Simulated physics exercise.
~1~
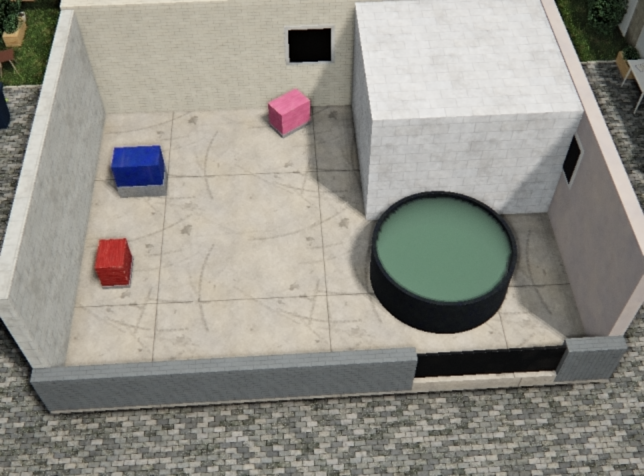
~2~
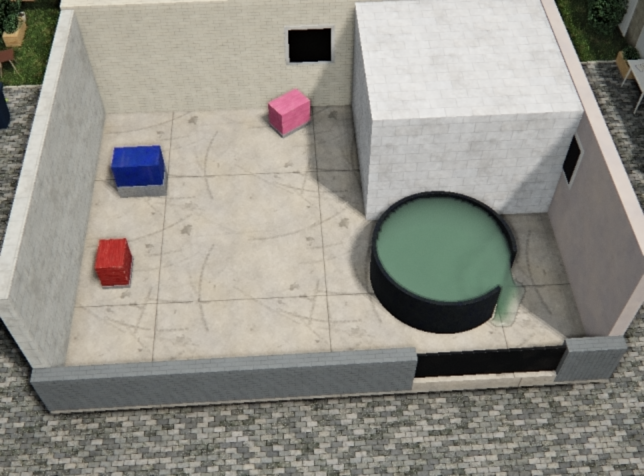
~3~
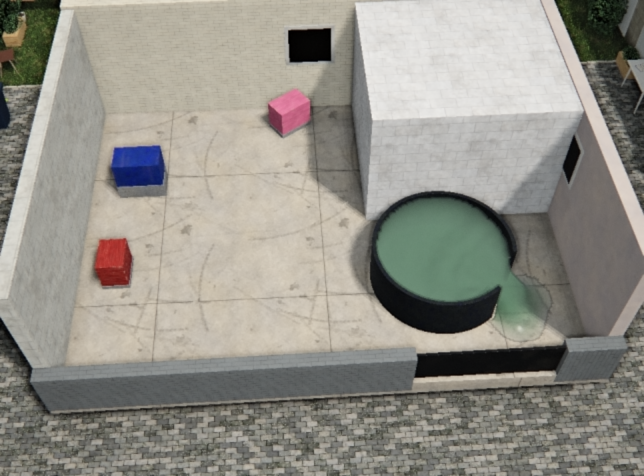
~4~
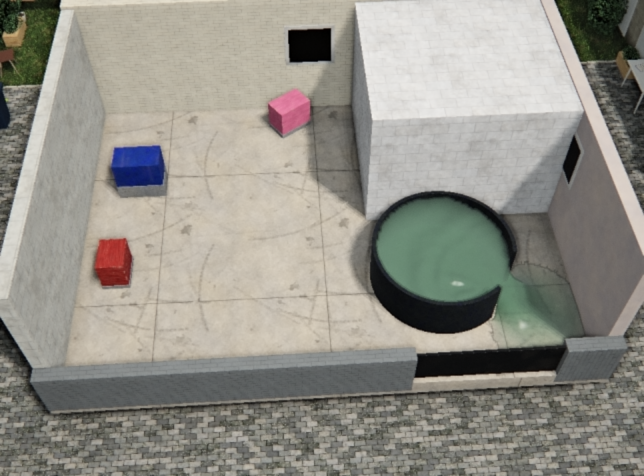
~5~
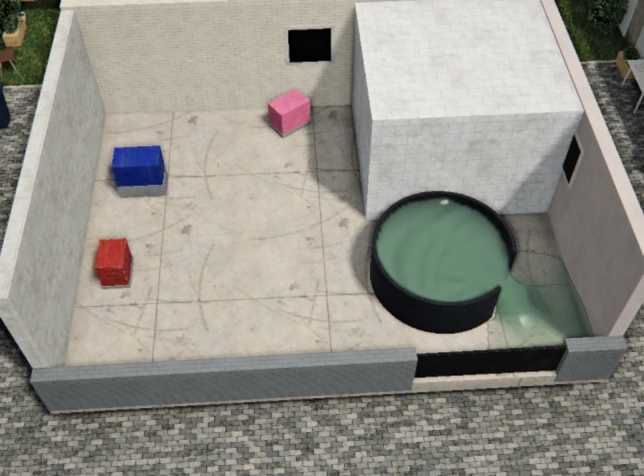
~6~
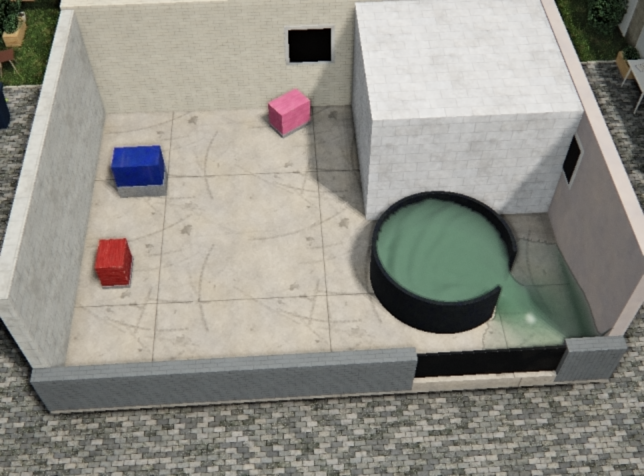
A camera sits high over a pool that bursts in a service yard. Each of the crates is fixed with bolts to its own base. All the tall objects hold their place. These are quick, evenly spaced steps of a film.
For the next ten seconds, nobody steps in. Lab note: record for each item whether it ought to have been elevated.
My prediction: The red crate doesn't remain clear of the water all along. The pink crate remains clear of the water all along. The blue crate remains clear of the water all along.
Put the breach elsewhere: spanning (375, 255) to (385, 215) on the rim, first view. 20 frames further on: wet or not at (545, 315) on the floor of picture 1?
Looking at that point, I'd call it parched.
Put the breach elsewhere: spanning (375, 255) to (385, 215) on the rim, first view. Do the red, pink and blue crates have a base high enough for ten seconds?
In short: Red crate gets wet; pink crate is wetted; blue crate keeps dry.
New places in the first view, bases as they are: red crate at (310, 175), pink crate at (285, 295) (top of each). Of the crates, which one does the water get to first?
I say the crate marked pink.
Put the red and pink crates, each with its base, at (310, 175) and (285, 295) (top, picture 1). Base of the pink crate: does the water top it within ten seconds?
Looking at it, the pink crate is flooded.
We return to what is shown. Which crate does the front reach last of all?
I think it's the crate marked pink.
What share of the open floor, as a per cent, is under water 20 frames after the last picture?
About 35 percent.
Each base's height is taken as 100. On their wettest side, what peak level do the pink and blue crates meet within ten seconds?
20 and 40 per cent, in that order.
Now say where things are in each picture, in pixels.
In the first frame, still water in the round pool at (444, 248).
In the second frame, water pours out at (503, 289) and has run to (503, 324).
In the third frame, the front is at (533, 335), out from the gap at (503, 290).
In the fourth frame, the front is at a hidden place, out from the gap at (503, 291).
In the fifth frame, water pours out at (503, 290) and has run to a hidden place.
In the sixth frame, water pours out at (503, 290) and has run to a hidden place.
A moment on, water covers 10 % of the floor; the red crate not reached, the pink crate not reached, the blue crate not reached.
Next, water covers 15 % of the floor; the red crate not reached, the pink crate not reached, the blue crate not reached.
Then, water covers 35 % of the floor; the red crate not reached, the pink crate not reached, the blue crate not reached.
Later, water covers 60 % of the floor; the red crate water round its plinth, the pink crate not reached, the blue crate water round its plinth.
In the end, water covers 85 % of the floor; the red crate was topped, the pink crate stayed above the water, the blue crate stayed above the water.
